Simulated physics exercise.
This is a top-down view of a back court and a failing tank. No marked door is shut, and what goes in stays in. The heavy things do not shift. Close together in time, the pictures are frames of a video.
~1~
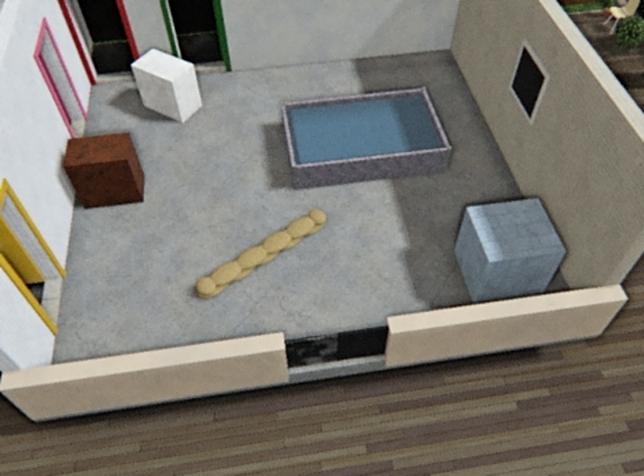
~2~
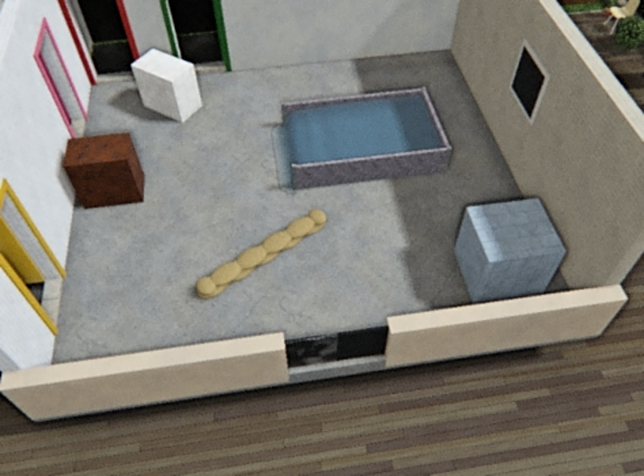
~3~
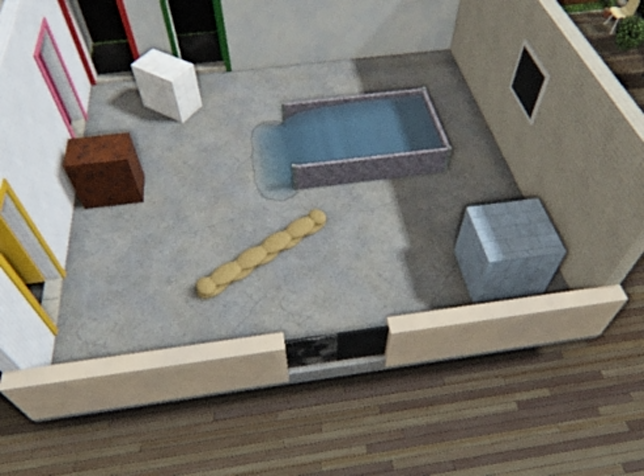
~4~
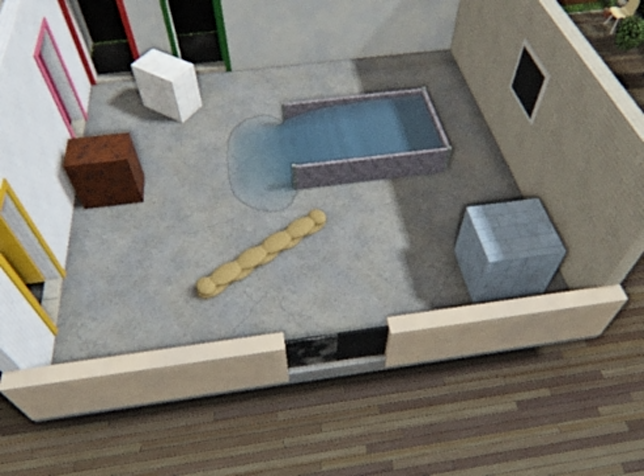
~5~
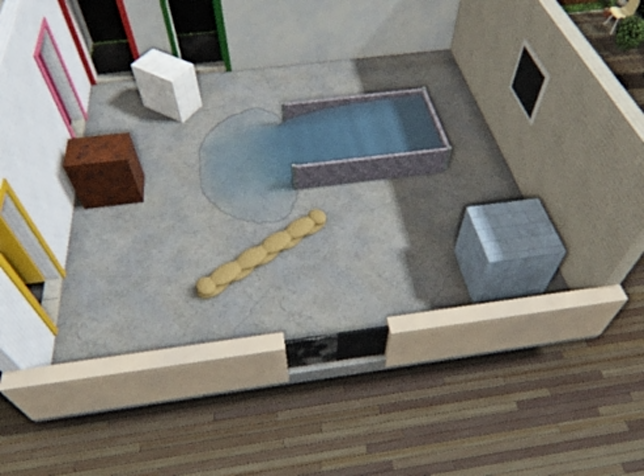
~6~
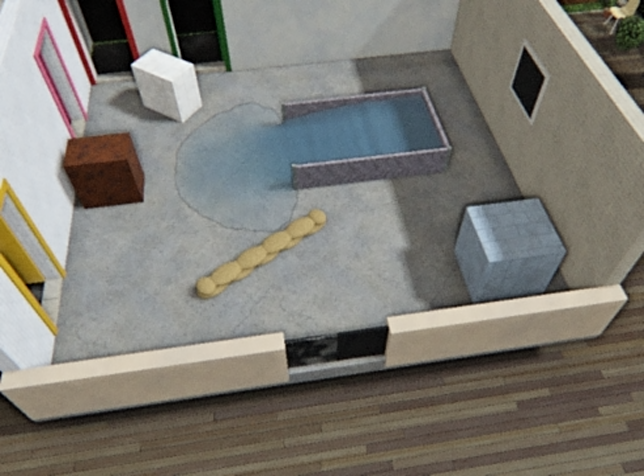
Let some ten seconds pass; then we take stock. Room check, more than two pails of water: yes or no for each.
Yellow door, yes; green door, no; red door, yes; pink door, yes.
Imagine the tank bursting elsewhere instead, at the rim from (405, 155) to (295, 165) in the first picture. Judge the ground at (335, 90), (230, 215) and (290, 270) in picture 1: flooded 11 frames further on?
Log: Point 1 unreached; point 2 inundated; point 3 inundated.
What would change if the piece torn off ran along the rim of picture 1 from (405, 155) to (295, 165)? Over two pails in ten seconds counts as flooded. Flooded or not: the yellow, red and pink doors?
Briefly, yellow crosses the limit, red remains below the limit, and pink remains below the limit.
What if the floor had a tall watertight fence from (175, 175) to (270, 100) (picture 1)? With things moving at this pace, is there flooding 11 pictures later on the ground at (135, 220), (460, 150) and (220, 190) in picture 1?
Results in sequence: Swamped / bone-dry / swamped.
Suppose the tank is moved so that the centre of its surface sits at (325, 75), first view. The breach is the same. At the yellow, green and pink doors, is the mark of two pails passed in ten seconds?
Log: Yellow misses the mark; green breaks the limit; pink breaks the limit.
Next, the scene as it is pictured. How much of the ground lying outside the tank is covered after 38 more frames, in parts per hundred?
I reckon 55 per cent or so.
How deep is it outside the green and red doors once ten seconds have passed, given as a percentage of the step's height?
I'd put it at close to 20 and 60 per cent.
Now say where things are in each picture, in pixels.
In the first picture, the open tank at (363, 129) is whole and still.
In the second picture, the front is at (290, 190), out from the gap at (291, 150).
In the third picture, the front is at (280, 197), out from the gap at (291, 151).
In the fourth picture, the front is at (253, 203), out from the gap at (291, 151).
In the fifth picture, water pours out at (291, 152) and has run to (207, 188).
In the sixth picture, the front is at (183, 188), out from the gap at (291, 151).
A moment on, water covers 20 % of the floor; the yellow door not reached, the green door not reached, the red door not reached, the pink door not reached.
Next, water covers 35 % of the floor; the yellow door not reached, the green door wet at the sill, nothing in, the red door not reached, the pink door under two buckets in.
Then, water covers 40 % of the floor; the yellow door under two buckets in, the green door wet at the sill, nothing in, the red door under two buckets in, the pink door over two buckets in.
Later, water covers 55 % of the floor; the yellow door over two buckets in, the green door wet at the sill, nothing in, the red door over two buckets in, the pink door far over two buckets in.
In the end, water covers 80 % of the floor; the yellow door over two buckets in, the green door wet at the sill, nothing in, the red door over two buckets in, the pink door far over two buckets in.
